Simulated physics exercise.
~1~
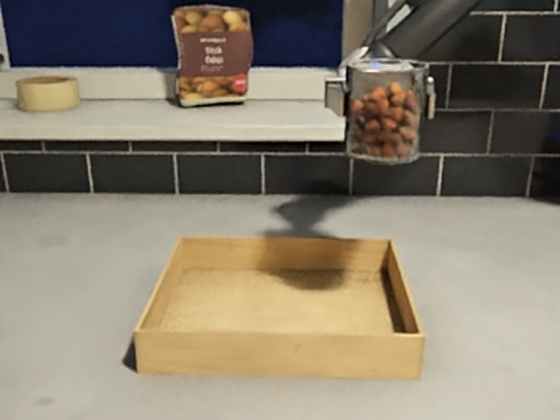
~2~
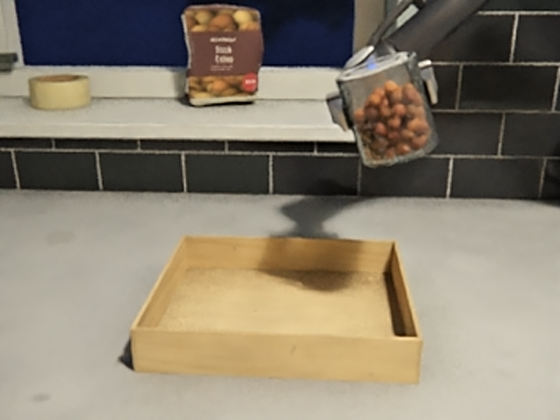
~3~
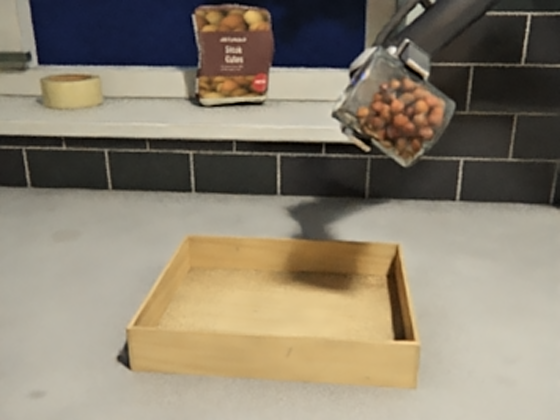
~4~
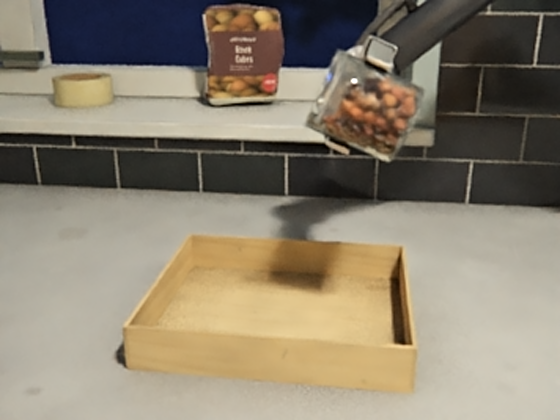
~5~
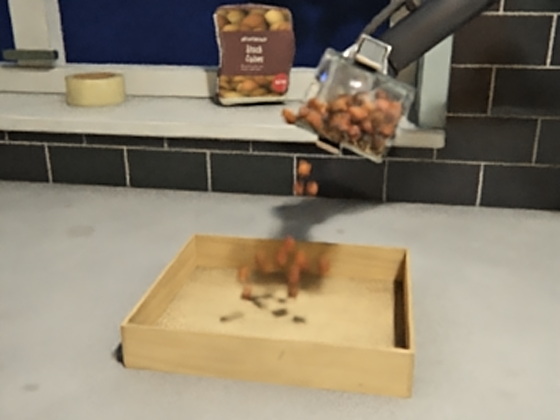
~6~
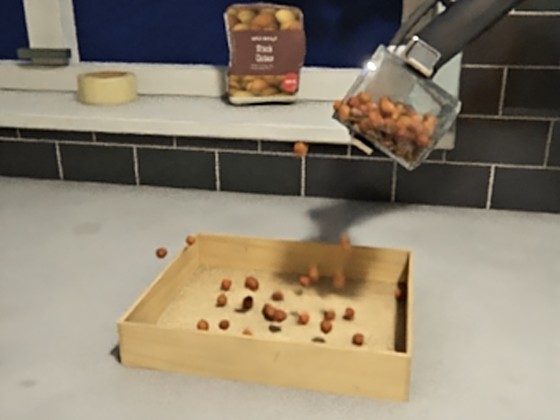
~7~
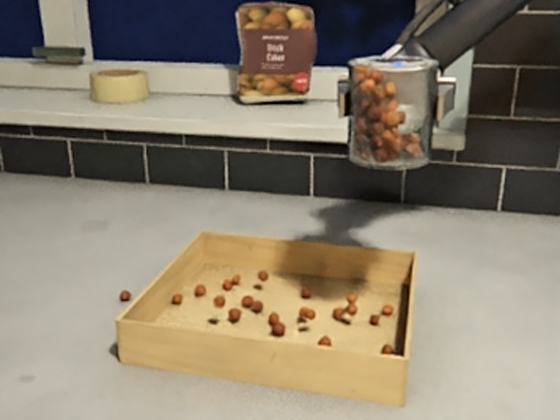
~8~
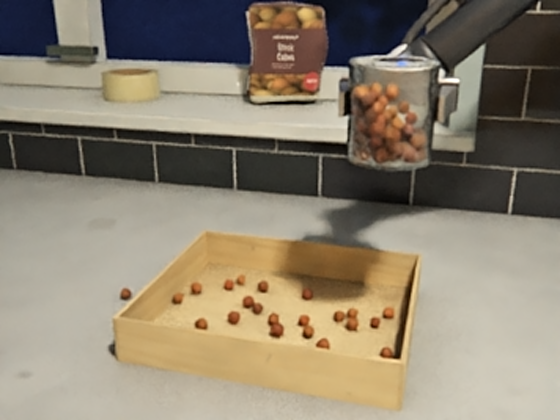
To begin with, a dark mechanical arm holds a clear cup of reddish-brown hazelnuts upright above a shallow wooden tray on a grey table, with a packet and a roll of tape on the sill behind. The arm tips the cup further and further towards the left, while the nuts stay inside. Then some spill over the rim, drop into the tray and scatter across its base. The arm swings the cup back upright, ending the pour. Finally, the scattered nuts lie still in the tray, one rests outside its left side, and most remain in the cup.
